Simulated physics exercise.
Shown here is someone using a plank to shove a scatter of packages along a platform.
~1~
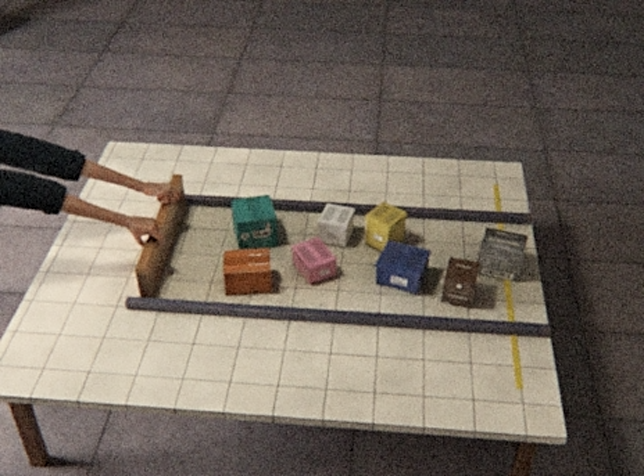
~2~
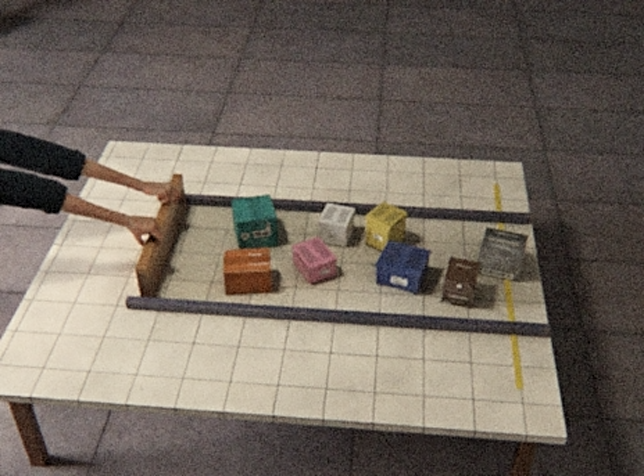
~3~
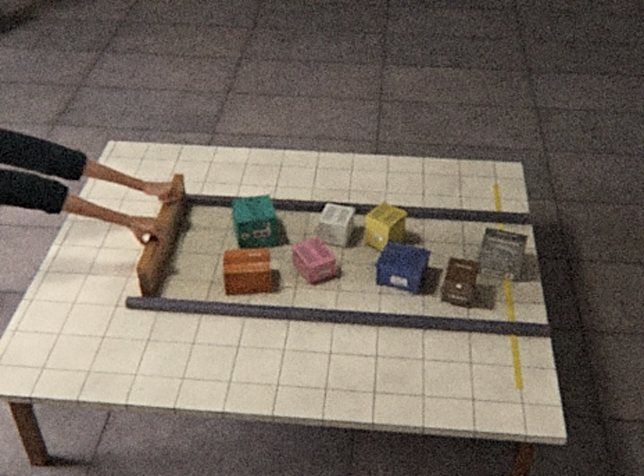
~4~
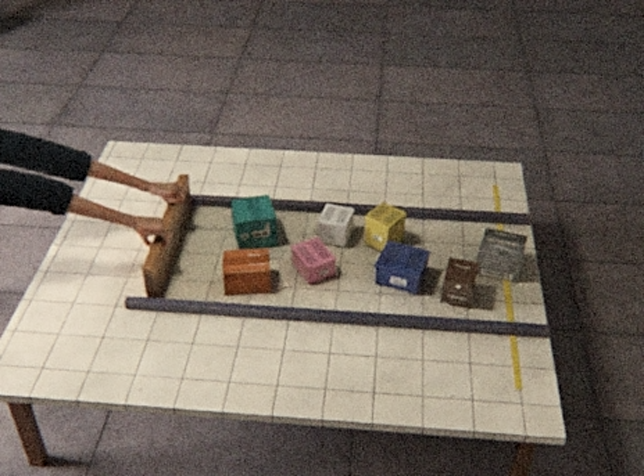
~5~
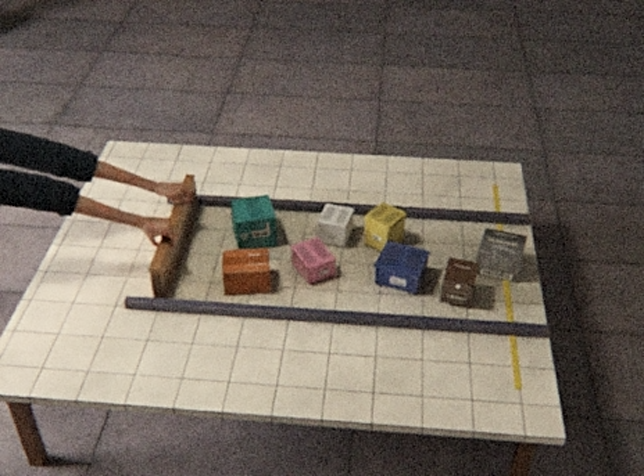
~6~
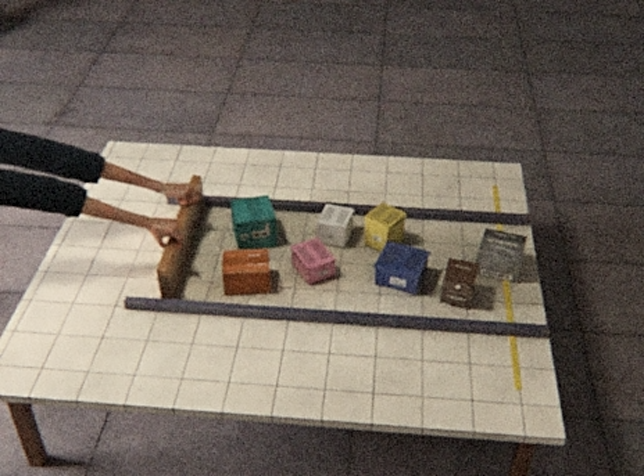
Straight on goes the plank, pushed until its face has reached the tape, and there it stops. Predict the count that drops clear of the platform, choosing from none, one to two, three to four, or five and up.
The ones that plunge will number five or more.
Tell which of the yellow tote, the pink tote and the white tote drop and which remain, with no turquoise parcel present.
The yellow tote is gone; the pink tote keeps its place; and the white tote keeps its place.
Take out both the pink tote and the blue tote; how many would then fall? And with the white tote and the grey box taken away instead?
The counts: 4 and 4.
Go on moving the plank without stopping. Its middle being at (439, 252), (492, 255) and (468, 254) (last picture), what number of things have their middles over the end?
2, 6 and 4.
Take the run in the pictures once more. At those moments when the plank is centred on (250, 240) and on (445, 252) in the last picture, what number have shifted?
Tally: 2; 8.
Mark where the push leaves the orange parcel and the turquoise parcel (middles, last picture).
In the last picture the orange parcel sits around (534, 294) and the turquoise parcel around (525, 241).
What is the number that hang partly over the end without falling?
I count 2 overhanging.
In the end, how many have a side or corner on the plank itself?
That makes 2.
A little later, none off yet; grey box at rest near (501, 255); brown box at rest near (460, 283); blue tote at rest near (402, 268).
Next, none off yet; grey box at rest near (501, 255); brown box shifted about its own width near (490, 294); blue tote shifted about its own width near (458, 276).
Later still, none off yet; grey box tilted a little near (553, 265); brown box tilted well over near (568, 318); blue tote shifted well along near (531, 289).
When it is over, the number that fall off is five or more; down, pink tote, white tote, yellow tote, blue tote, brown box and grey box.
